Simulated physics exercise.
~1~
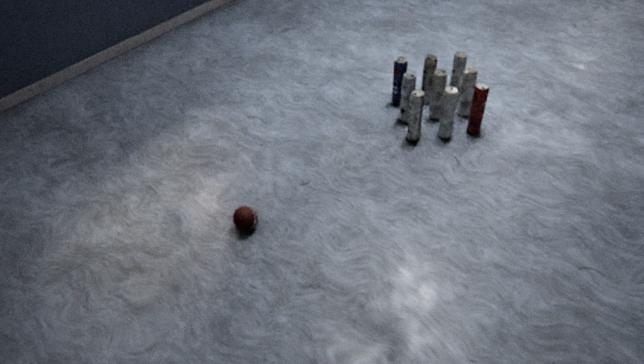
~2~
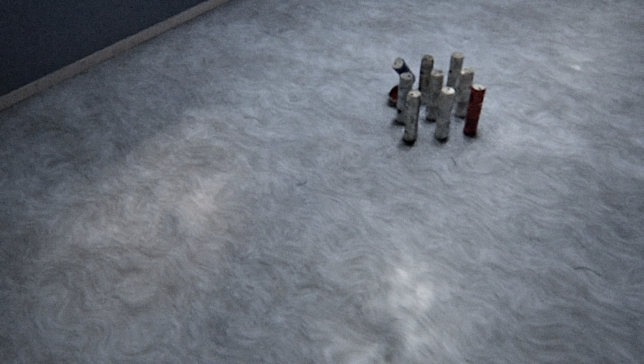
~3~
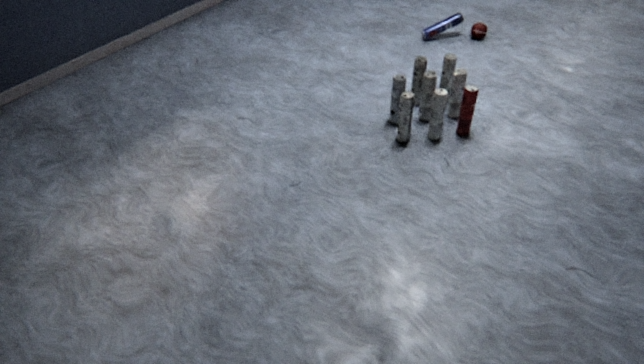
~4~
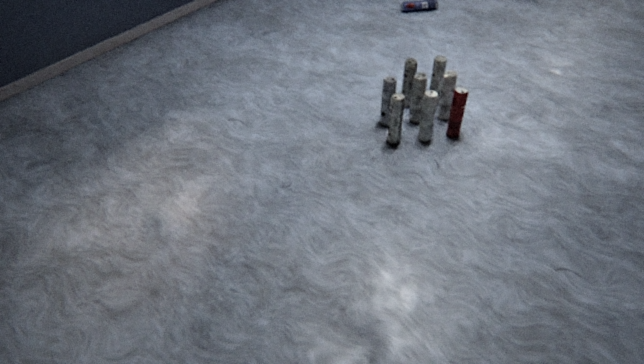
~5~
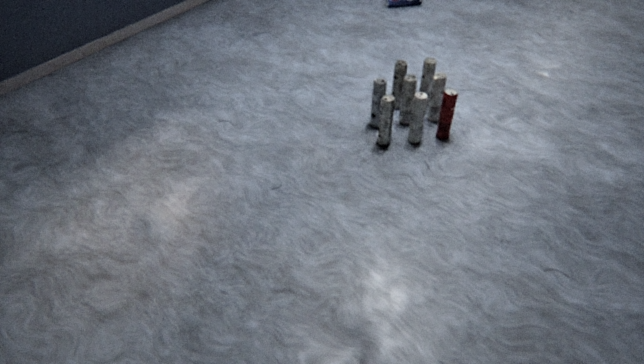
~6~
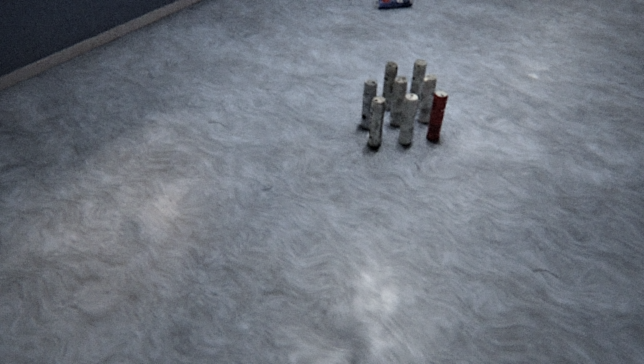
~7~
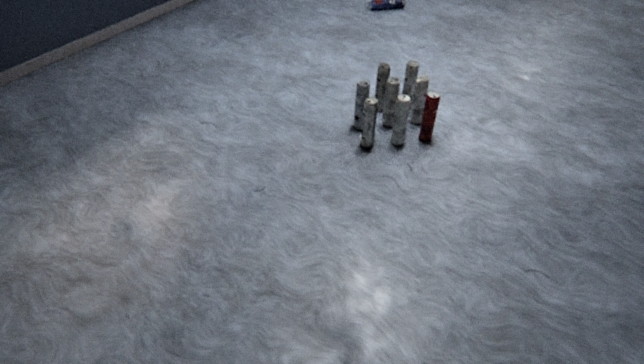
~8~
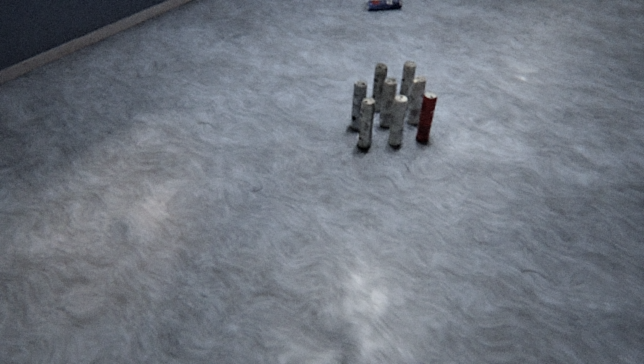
A group of upright tubes loses only the blue one as a ball rolls through.
